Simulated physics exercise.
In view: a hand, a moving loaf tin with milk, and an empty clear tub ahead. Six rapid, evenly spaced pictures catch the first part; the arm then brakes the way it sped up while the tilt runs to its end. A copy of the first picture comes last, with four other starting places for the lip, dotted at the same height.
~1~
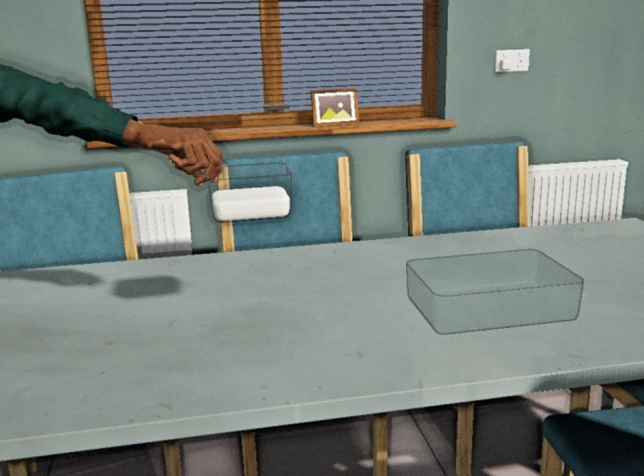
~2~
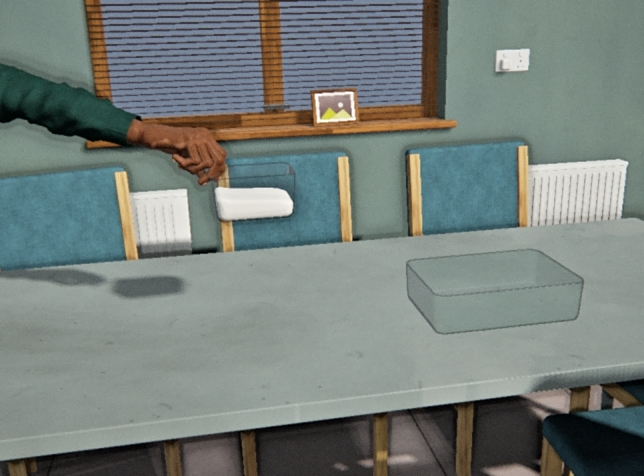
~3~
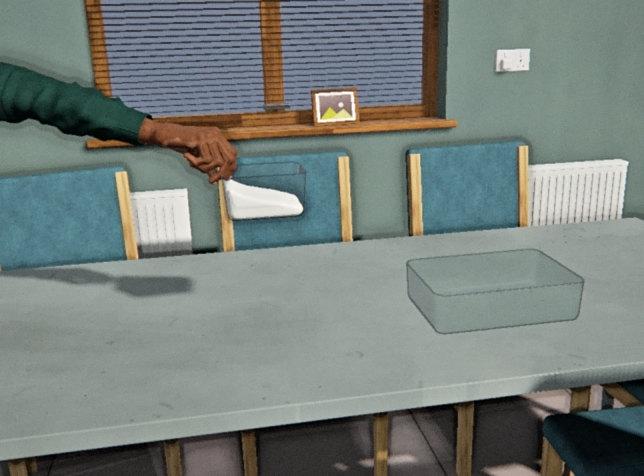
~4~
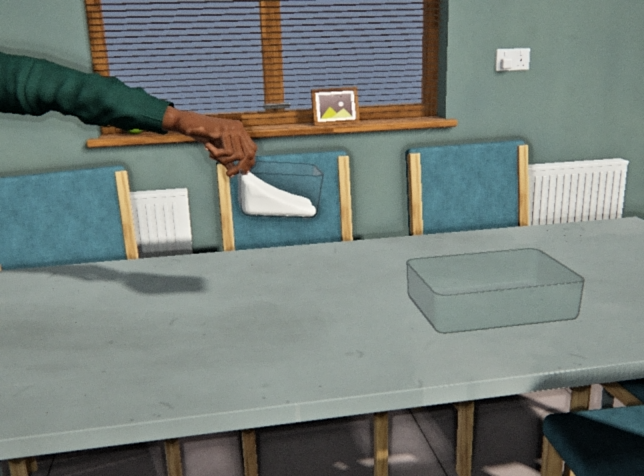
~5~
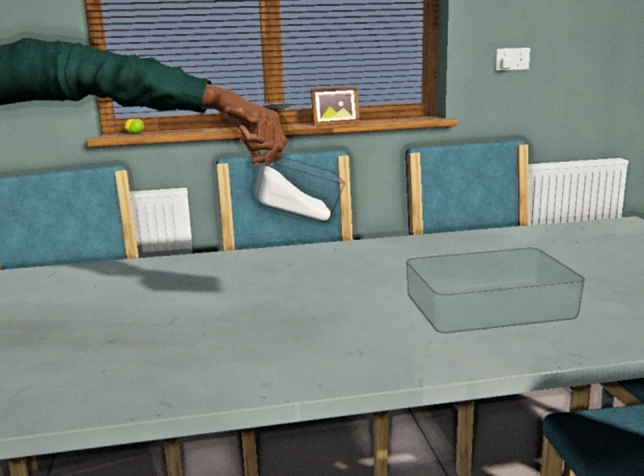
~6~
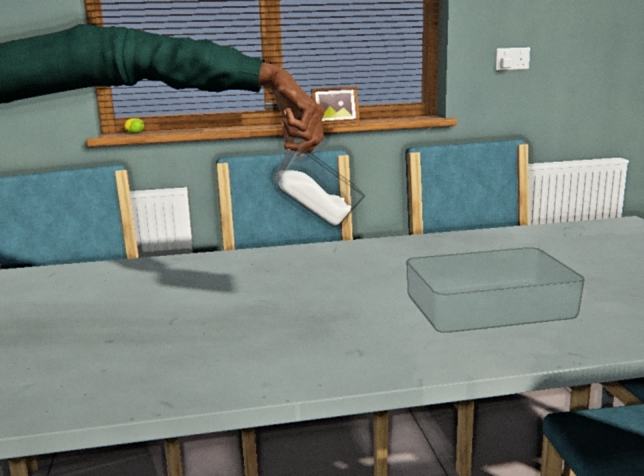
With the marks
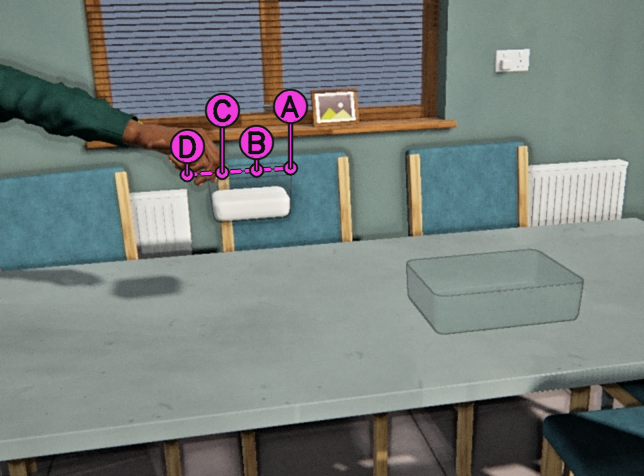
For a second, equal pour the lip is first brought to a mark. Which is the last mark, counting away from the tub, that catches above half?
Choose B.
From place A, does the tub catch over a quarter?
Yes, clearly.
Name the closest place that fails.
That would be C.
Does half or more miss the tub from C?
Yes.
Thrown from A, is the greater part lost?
No, not at all.
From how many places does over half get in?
Two of the four.
On the marked copy, A at (290, 168); B at (256, 170); C at (222, 172); D at (187, 174).
If A is chosen, about 77 % lands in the tub, 9 % falls short and 14 % goes beside or beyond.
If B is chosen, about 70 % lands in the tub, 19 % falls short and 11 % goes beside or beyond.
If C is chosen, about 29 % lands in the tub, 61 % falls short and 10 % goes beside or beyond.
If D is chosen, about 0 % lands in the tub, 98 % falls short.
